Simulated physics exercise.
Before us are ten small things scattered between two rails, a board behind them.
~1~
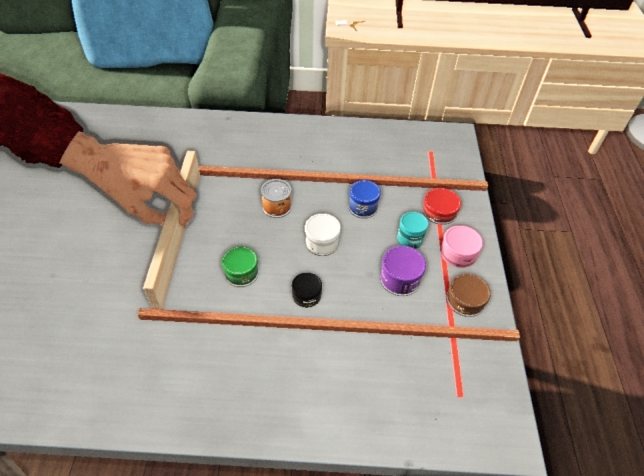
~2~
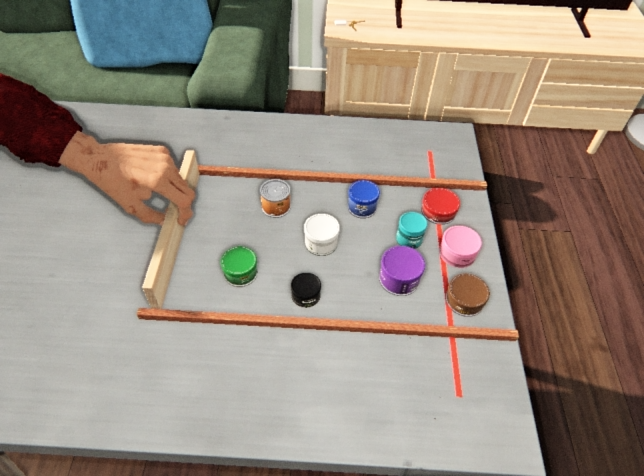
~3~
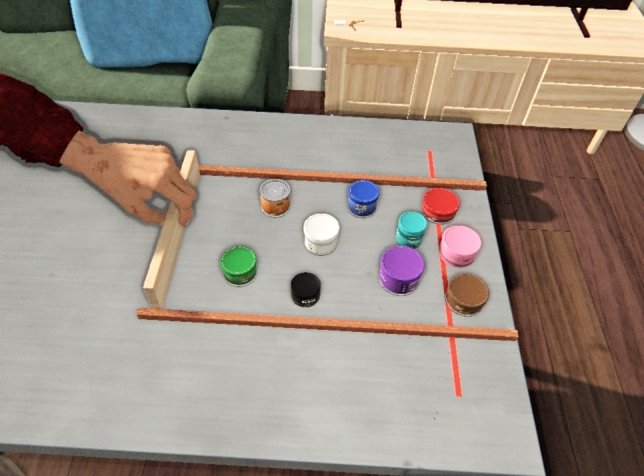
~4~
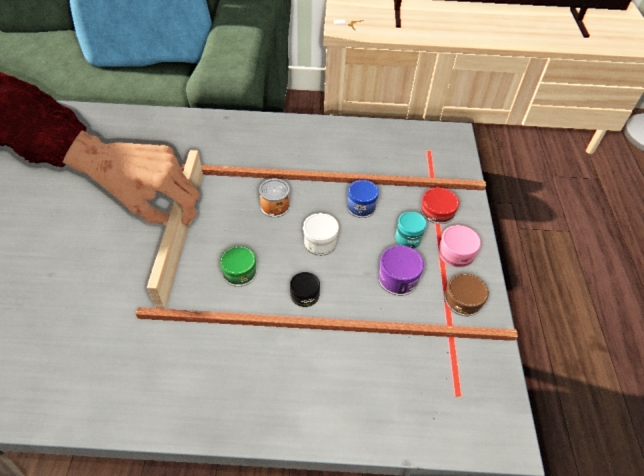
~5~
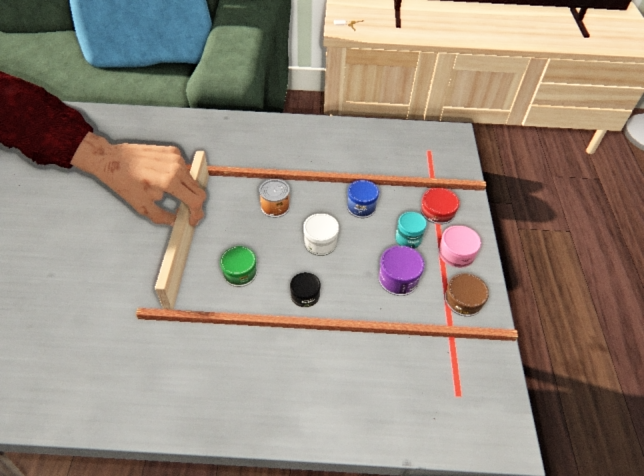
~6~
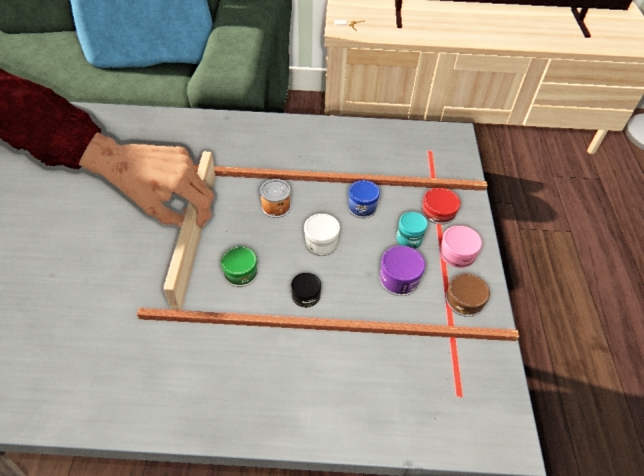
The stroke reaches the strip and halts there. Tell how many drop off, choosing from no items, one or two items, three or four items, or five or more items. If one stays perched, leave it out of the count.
Just one or two tumble.
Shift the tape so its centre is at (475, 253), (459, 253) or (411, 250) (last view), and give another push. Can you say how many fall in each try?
Down on the floor: 5, 4 and 0.
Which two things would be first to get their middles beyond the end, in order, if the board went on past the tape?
The pink tub goes first, followed by the purple pot.
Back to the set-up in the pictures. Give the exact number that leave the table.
The count is 1.
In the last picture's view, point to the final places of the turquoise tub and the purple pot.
The turquoise tub comes to rest at (479, 227), and the purple pot comes to rest at (503, 274).
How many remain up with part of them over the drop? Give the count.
It totals 3.
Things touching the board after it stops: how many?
In total, 5.
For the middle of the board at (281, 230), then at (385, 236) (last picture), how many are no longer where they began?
Tally at point one: 3; at point two: 9.
Early on, none off yet; brown pot at rest near (467, 295); pink tub at rest near (460, 247); red tin at rest near (441, 206).
A while later, none off yet; brown pot travelled a little near (487, 304); pink tub at rest near (463, 245); red tin travelled about its own width near (467, 207).
Finally, the number that fall off is one or two; lost, pink tub.
